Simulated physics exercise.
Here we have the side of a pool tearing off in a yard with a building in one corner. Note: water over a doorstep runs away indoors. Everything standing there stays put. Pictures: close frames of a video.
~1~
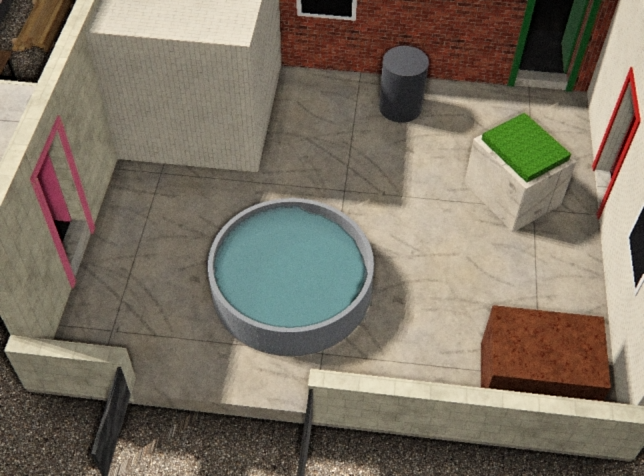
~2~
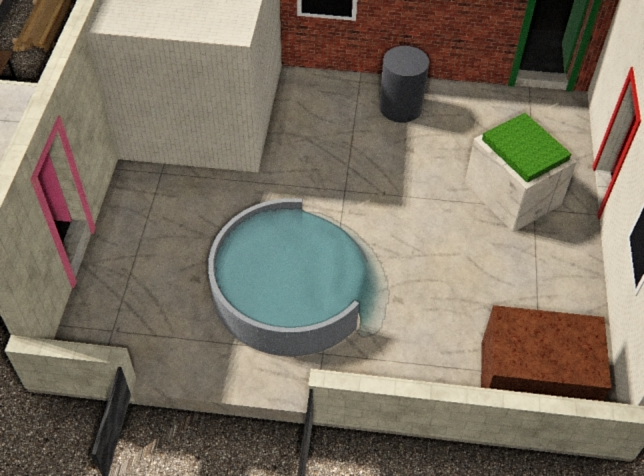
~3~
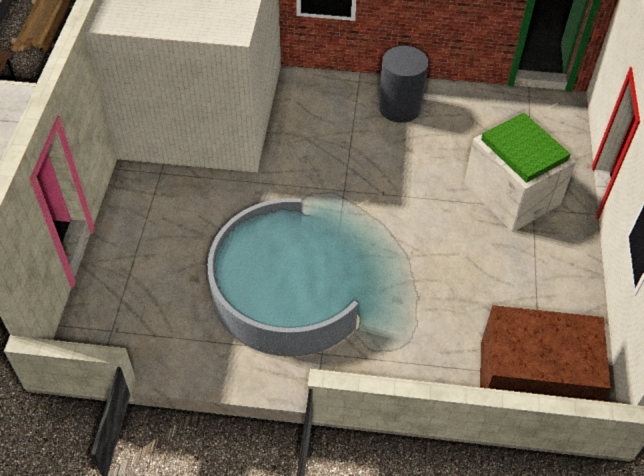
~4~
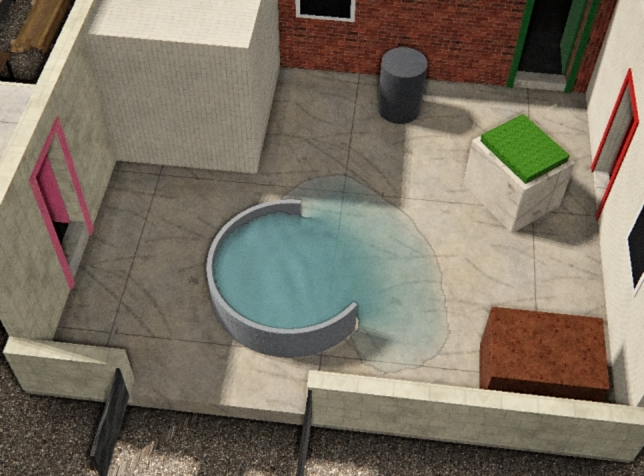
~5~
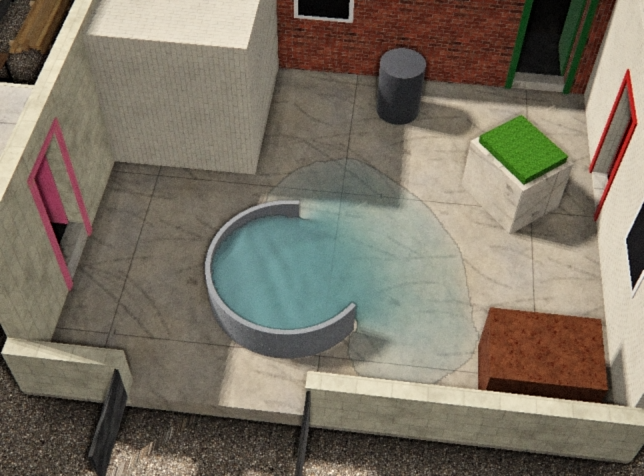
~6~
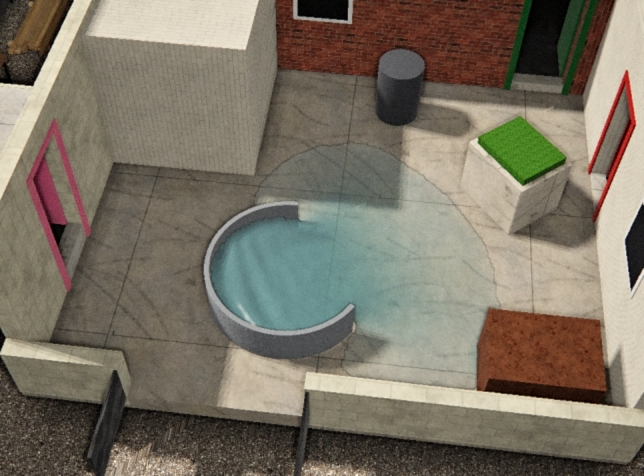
Water pouring from a round pool as its right side opens, spreading in a widening sheet across the paved yard.
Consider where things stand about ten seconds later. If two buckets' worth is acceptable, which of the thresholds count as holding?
The red door does not count, the pink door counts as holding, the green door counts as holding.
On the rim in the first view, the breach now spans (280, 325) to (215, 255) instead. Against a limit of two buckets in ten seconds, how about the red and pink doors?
Per door - red: Does not exceed, pink: Does not exceed.
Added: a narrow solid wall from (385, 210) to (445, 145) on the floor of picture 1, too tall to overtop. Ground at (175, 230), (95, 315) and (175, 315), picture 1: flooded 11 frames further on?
The first is still bare, the second still bare and the third still bare.
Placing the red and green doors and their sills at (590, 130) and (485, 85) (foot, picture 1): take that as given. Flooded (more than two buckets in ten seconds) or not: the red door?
Taken on its own, the red door goes beyond the limit.
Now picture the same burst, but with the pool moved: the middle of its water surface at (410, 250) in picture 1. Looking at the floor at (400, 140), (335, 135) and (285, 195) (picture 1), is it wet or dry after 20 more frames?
Point by point: Swamped; swamped; still bare.
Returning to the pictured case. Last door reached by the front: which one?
It has to be the pink door.
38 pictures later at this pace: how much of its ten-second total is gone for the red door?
My guess is about 20 %.
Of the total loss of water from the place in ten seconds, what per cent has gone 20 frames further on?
Approximately 0 %.
A moment on, water covers 45 % of the floor; the red door not reached, the pink door not reached, the green door not reached.
Next, water covers 55 % of the floor; the red door wet at the sill, nothing in, the pink door not reached, the green door not reached.
Then, water covers 65 % of the floor; the red door wet at the sill, nothing in, the pink door not reached, the green door wet at the sill, nothing in.
Later, water covers 75 % of the floor; the red door under two buckets in, the pink door not reached, the green door wet at the sill, nothing in.
In the end, water covers 95 % of the floor; the red door over two buckets in, the pink door wet at the sill, nothing in, the green door wet at the sill, nothing in.
